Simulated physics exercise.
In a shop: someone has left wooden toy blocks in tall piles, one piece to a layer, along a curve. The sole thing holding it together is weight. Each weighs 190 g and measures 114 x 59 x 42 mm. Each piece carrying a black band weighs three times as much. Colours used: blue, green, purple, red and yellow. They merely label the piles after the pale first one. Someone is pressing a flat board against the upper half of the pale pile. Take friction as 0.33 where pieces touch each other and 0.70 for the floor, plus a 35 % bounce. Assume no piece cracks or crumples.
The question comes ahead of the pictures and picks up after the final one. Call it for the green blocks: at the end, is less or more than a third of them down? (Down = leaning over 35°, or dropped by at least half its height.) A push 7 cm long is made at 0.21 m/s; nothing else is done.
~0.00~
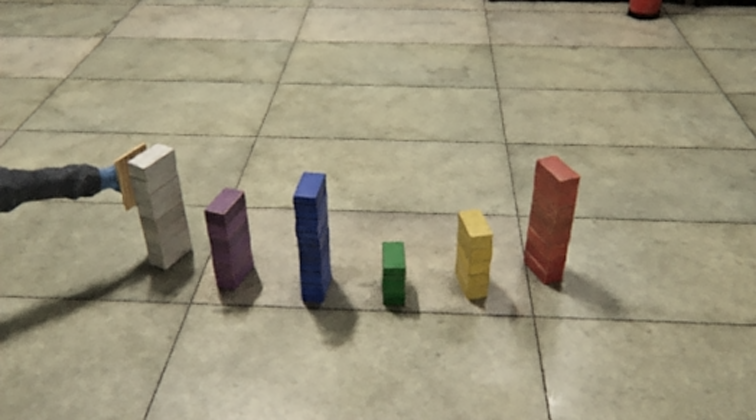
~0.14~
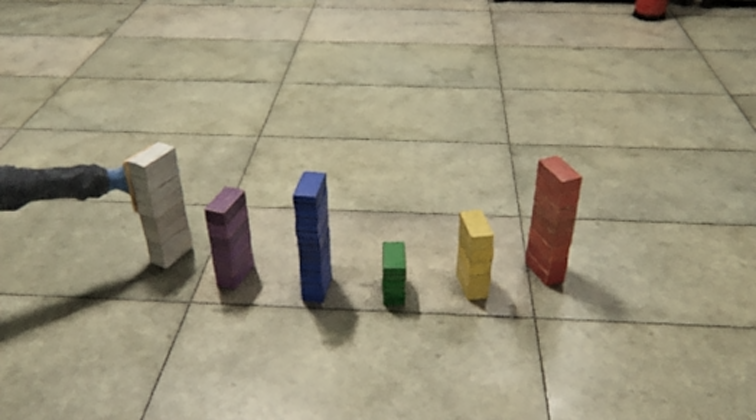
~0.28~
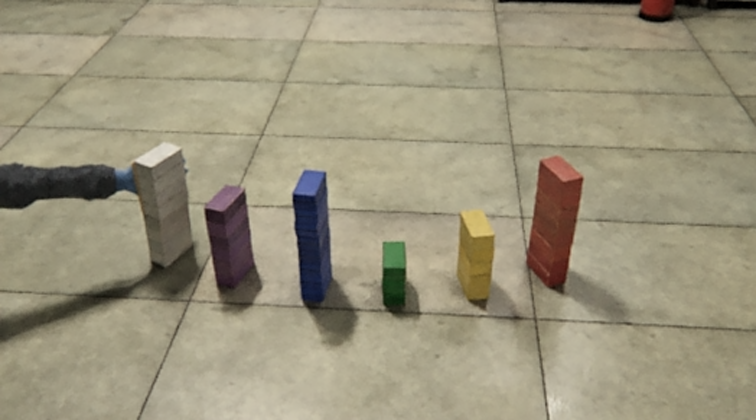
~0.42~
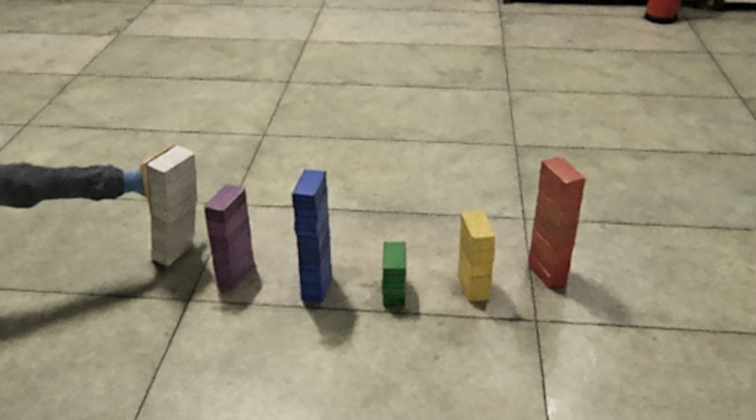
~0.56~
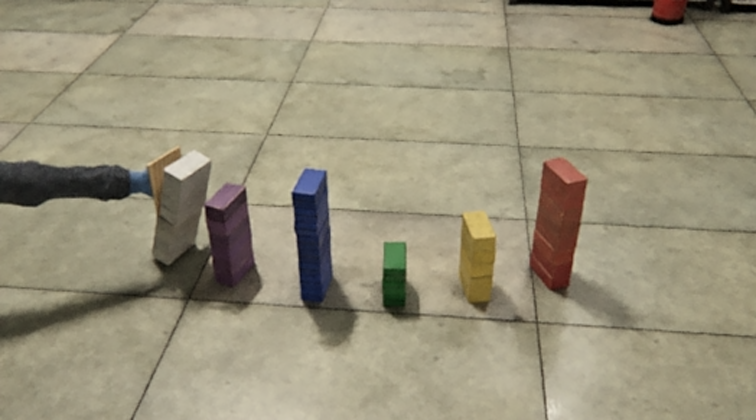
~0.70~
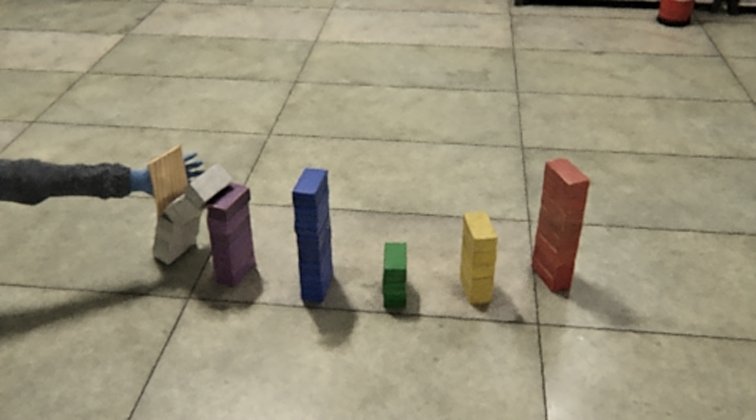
Less than a third of them is down.
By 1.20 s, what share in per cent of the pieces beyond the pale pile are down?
By that time it is 5 percent.
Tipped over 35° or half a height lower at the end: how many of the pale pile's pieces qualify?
I count 4 of the pale pieces.
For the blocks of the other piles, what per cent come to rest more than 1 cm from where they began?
Fraction: 15 %.
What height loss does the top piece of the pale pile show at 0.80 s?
About 6 cm.
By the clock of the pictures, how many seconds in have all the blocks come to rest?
About 1.5 s.
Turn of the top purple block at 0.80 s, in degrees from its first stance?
Near 5 degrees from where it started.
After 0.80 s, 4 of the pale pile down; none of the 3 green blocks down (0 of 30 in all colours); top green block unmoved; top purple block 5° from how it stood.
After 0.94 s, 4 of the pale pile down; none of the 3 green blocks down (1 of 30 in all colours); top green block unmoved; top purple block 48° from how it stood.
After 1.20 s, 4 of the pale pile down; none of the 3 green blocks down (1 of 30 in all colours); top green block unmoved; top purple block upside down.
In the end (1.9 s), 4 of the pale pile down; none of the 3 green blocks down (1 of 30 in all colours); top green block unmoved; top purple block upside down. That is 0 per cent. From the last view, middles, top green block near (395, 262), top purple block near (281, 294).
